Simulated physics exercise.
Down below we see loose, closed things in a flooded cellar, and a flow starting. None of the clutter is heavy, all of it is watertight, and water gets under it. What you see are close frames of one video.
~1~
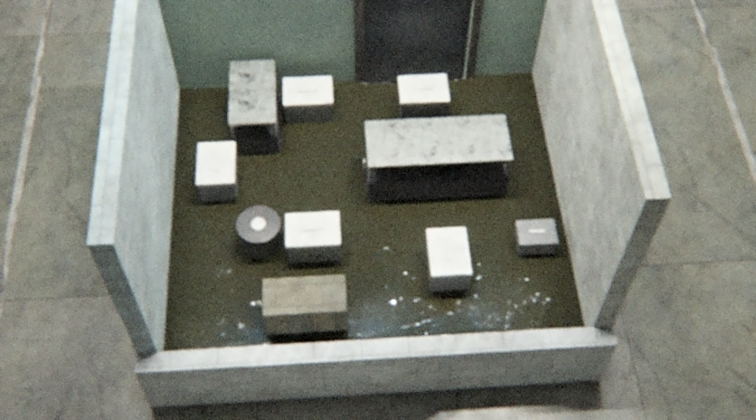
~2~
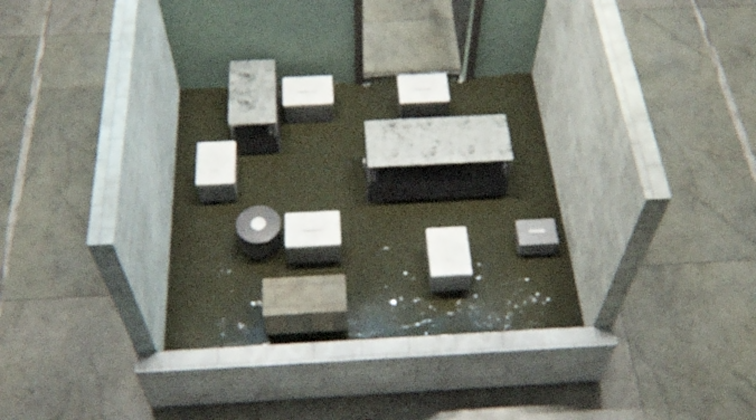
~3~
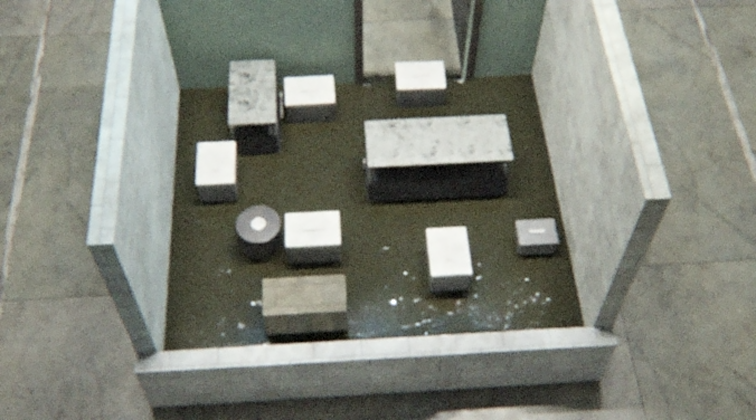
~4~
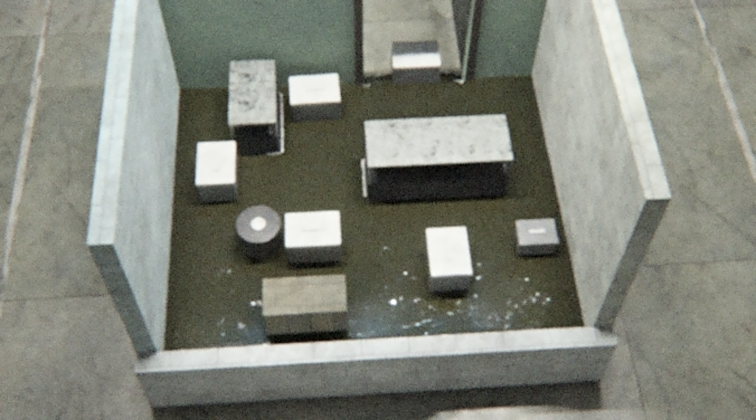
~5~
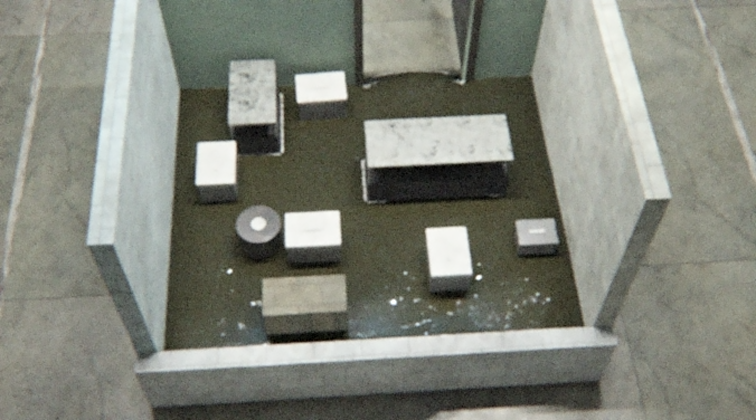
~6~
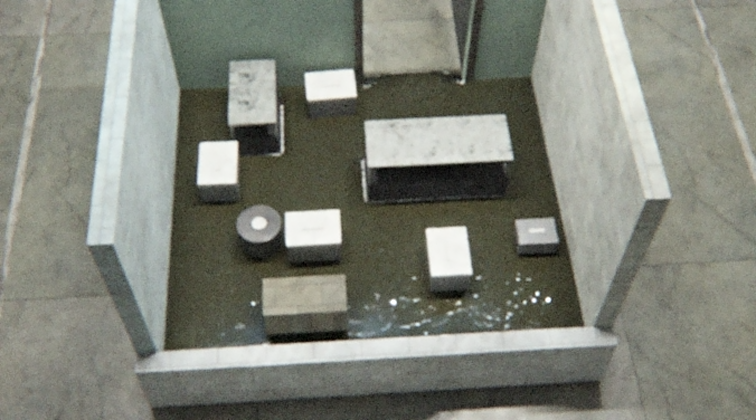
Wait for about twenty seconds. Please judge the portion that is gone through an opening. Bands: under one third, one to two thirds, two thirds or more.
Two thirds or more.
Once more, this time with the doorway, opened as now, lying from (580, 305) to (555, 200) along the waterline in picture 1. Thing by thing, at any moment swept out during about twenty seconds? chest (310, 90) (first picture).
As for this one, I'd say it is held back.
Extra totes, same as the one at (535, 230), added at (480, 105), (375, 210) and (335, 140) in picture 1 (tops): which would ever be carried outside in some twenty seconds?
Exits, exits, exits.
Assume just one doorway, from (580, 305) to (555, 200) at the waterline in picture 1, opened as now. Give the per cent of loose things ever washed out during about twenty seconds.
That comes to 70 per cent of the things.
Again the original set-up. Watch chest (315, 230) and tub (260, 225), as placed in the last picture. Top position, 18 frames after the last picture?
I'd expect them close to (346, 126) and (299, 204).
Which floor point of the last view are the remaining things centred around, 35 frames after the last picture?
I'd put it roughly at (436, 181).
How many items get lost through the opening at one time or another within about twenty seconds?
6 of them.
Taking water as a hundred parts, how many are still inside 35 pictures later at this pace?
Roughly 50 in a hundred.
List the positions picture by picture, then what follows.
The first frame shows a chest at (308, 90), afloat; a chest at (216, 163) floats; 0 of 7 have shifted.
The second frame shows a chest at (308, 90) floats; a chest at (216, 163) floats; 0 of 7 have shifted.
The third frame shows a chest at (310, 90), afloat; a chest at (216, 163), afloat; 1 of 7 have shifted.
The fourth frame shows a chest at (314, 89) floats, close to its start; a chest at (216, 163) floats; 2 of 7 have shifted.
The fifth frame shows a chest at (321, 87), afloat, close to its start; a chest at (216, 163), afloat; 2 of 7 have shifted.
The sixth frame shows a chest at (330, 85), afloat, close to its start; a chest at (218, 163) floats; 2 of 7 have shifted.
A moment on, 2 of 7 are out; 5 afloat.
Next, 3 of 7 are out; 4 afloat.
Later, 5 of 7 are out; 2 afloat.
In the end, 6 of 7 are out; 1 afloat.
